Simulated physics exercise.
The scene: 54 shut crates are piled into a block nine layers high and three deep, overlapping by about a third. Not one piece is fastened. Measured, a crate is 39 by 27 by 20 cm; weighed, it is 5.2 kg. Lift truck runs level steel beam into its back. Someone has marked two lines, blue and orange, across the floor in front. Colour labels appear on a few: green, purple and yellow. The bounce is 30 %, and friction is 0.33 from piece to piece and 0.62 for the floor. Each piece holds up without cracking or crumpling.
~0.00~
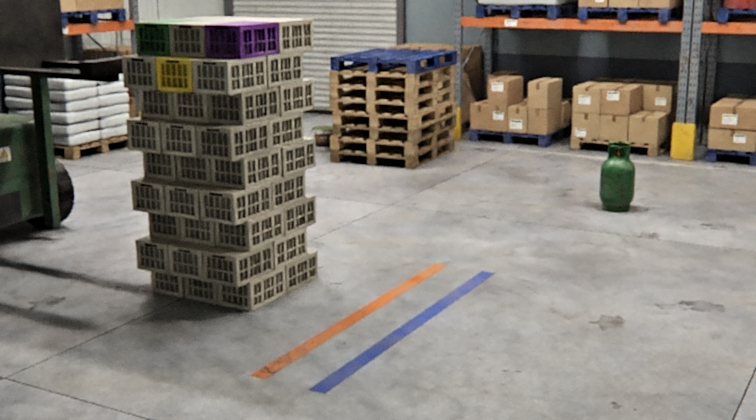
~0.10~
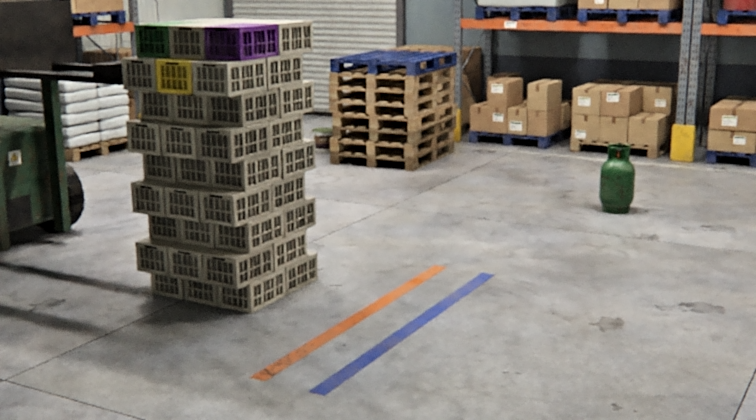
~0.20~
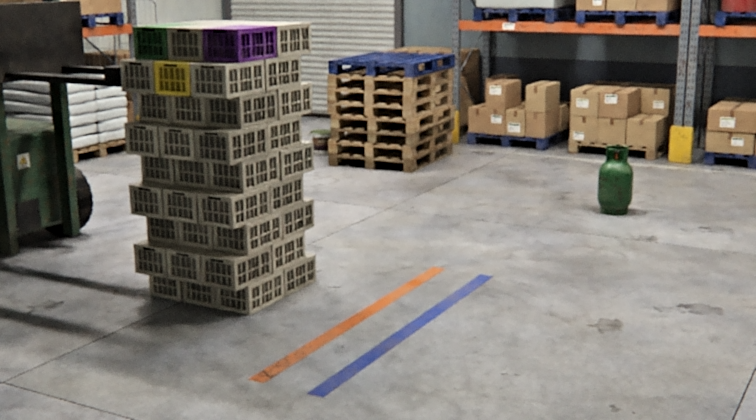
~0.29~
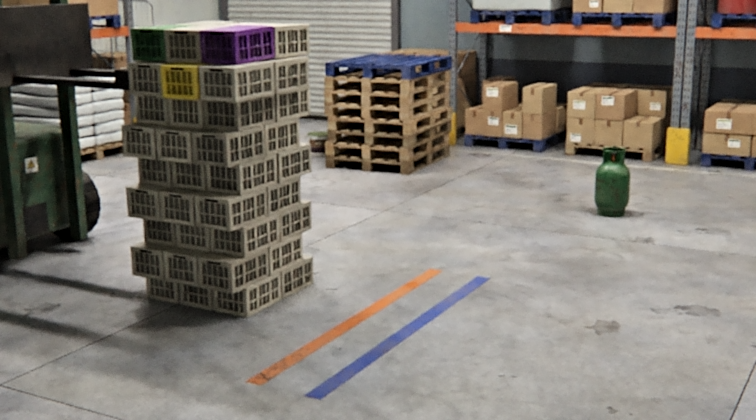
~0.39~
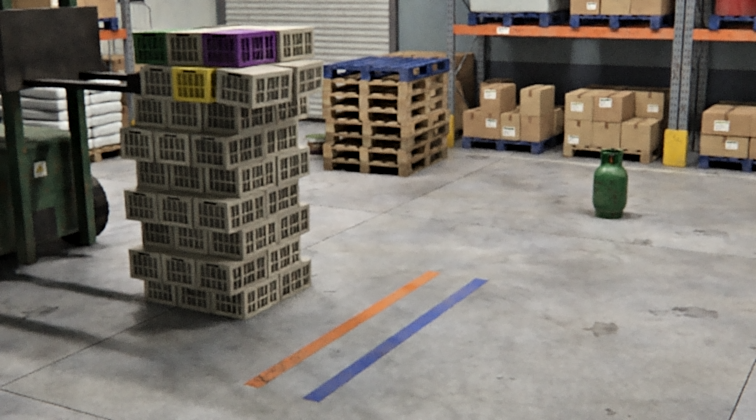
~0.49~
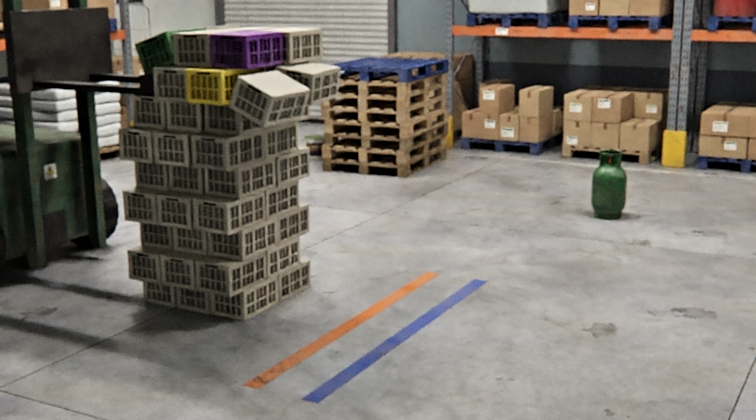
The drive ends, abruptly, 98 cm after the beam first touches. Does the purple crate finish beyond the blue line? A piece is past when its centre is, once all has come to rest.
Yes.
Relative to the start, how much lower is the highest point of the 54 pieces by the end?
Roughly 5 centimetres lower at the end.
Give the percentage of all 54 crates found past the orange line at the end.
Fraction past the line: About 25 in a hundred.
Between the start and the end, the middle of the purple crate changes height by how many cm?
Its middle ends around 160 cm lower.
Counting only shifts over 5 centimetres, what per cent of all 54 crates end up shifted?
Share: 35 in a hundred.
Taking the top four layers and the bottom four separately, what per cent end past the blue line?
Of the top ones 40 percent, of the bottom ones 0 percent.
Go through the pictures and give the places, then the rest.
In the first picture (places mark the middle of the side facing us; the camera pans a little), beam (87, 70) 26 cm from the stack; blue line, near end, (387, 343); orange line, near end, (332, 331); purple crate (260, 40); green crate (152, 39); yellow crate (173, 75); nothing disturbed.
In the second picture, beam (100, 73) 15 cm from the stack; purple crate (260, 42).
In the third picture, beam (112, 75) 29 mm from the stack; purple crate (258, 44).
In the fourth picture, beam (123, 78) 9 cm in; purple crate (255, 45); yellow crate (178, 83) shifted 9 cm; 7 disturbed, none past the blue line.
In the fifth picture, beam (135, 82) 20 cm in; purple crate (258, 48) shifted 39 mm; yellow crate (190, 85) shifted 20 cm; 13 disturbed, none past the blue line.
In the sixth picture, beam (148, 84) 32 cm in; blue line, near end, (380, 351); orange line, near end, (325, 340); purple crate (265, 50) shifted 10 cm; green crate (155, 53) leaning 18°; yellow crate (204, 87) shifted 32 cm; 18 disturbed, none past the blue line.
After 0.64 s, none of the 54 crates past the blue line, 22 disturbed; purple crate leaning 6°; green crate leaning 47°, 9 cm lower.
After 0.92 s, none of the 54 crates past the blue line, 21 disturbed; purple crate leaning 36°, 19 cm lower; green crate on its side.
After 1.28 s, 5 of the 54 crates past the blue line; purple crate on its side; yellow crate on its side.
After 1.80 s, 9 of the 54 crates past the blue line; purple crate upside down; yellow crate on its side.
At rest (3.4 s), 9 of the 54 crates past the blue line; purple crate upside down; yellow crate on its side; green crate on its side. As the last picture would show them, middles, purple crate near (546, 360), yellow crate near (436, 346).
